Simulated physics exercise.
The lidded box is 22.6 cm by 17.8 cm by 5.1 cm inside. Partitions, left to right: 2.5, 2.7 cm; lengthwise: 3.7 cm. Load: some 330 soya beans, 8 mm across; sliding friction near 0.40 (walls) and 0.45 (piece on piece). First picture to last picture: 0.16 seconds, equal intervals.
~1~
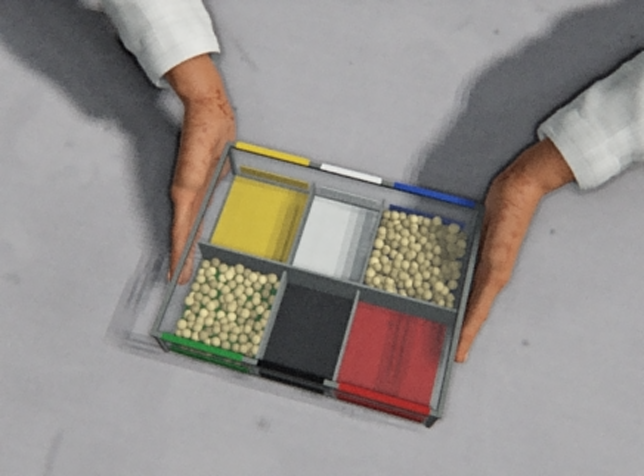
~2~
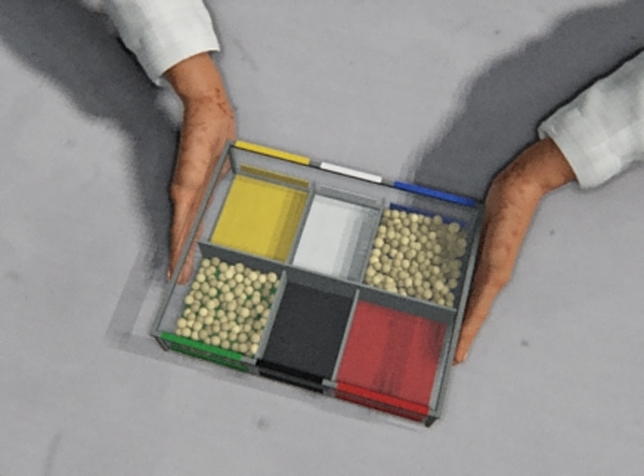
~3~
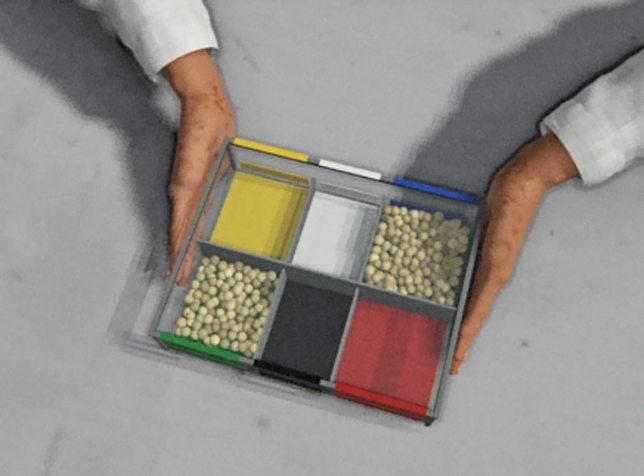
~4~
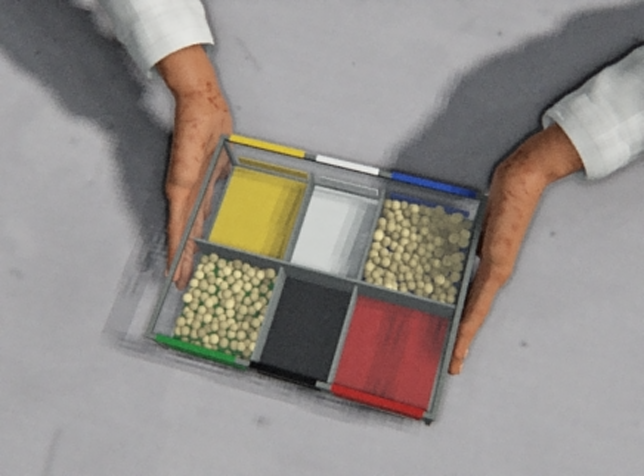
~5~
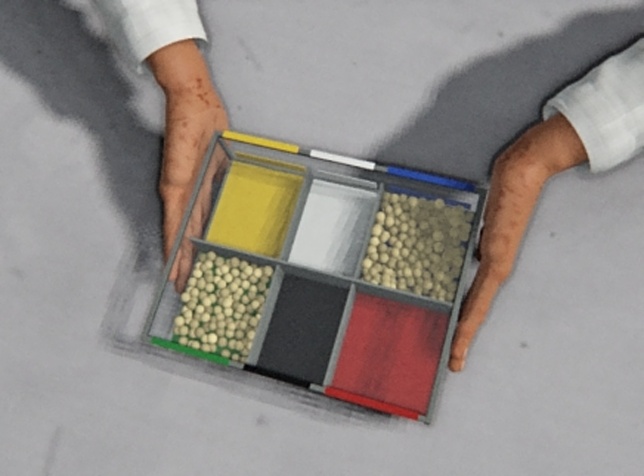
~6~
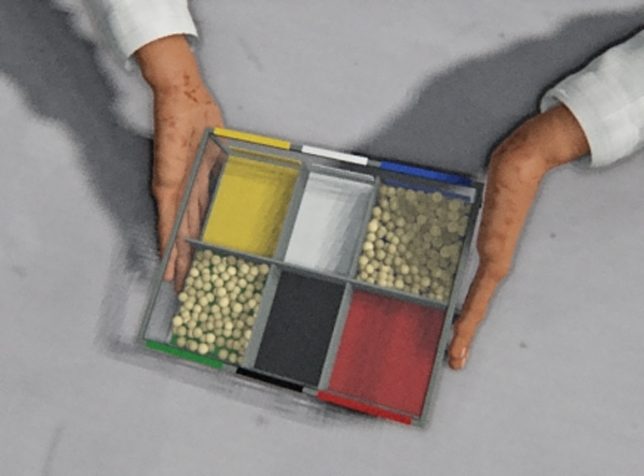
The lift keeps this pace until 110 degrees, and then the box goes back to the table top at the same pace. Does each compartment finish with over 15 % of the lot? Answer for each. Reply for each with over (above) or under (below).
Red - under, blue - over, green - over, yellow - under, white - under, black - under.
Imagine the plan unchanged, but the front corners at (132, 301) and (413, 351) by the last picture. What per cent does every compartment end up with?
Each compartment ends with this per cent: Red 0, blue 5, green 30, yellow 50, white 10 and black 0.
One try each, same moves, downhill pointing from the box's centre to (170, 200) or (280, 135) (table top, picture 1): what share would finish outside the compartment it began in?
I'd put it at about 65 per cent for the first tilt and about 35 per cent for the second.
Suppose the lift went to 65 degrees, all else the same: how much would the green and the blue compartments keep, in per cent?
Result - green at 35 percent, blue at 45 percent.
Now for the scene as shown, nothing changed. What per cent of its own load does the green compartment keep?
Around 100 %.
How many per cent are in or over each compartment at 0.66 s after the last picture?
Red 0; blue 45; green 40; yellow 0; white 5; black 5.
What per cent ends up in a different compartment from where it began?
Somewhere around 45 percent.
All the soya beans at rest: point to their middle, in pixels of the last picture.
Resting centre estimate: Around (249, 317).
Then, 0.66 s after the last picture, tilt 110 degrees; blue 45 %, green 40 %, white 5 %, black 5 %.
Then, 1.10 s after the last picture, tilt 49 degrees; blue 25 %, green 60 %, white 5 %, black 10 %.
Then, 1.62 s after the last picture, tilt 0 degrees; blue 25 %, green 60 %, white 5 %, black 10 %.
In the end, red 0 %, blue 25 %, green 60 %, yellow 0 %, white 5 %, black 10 %.
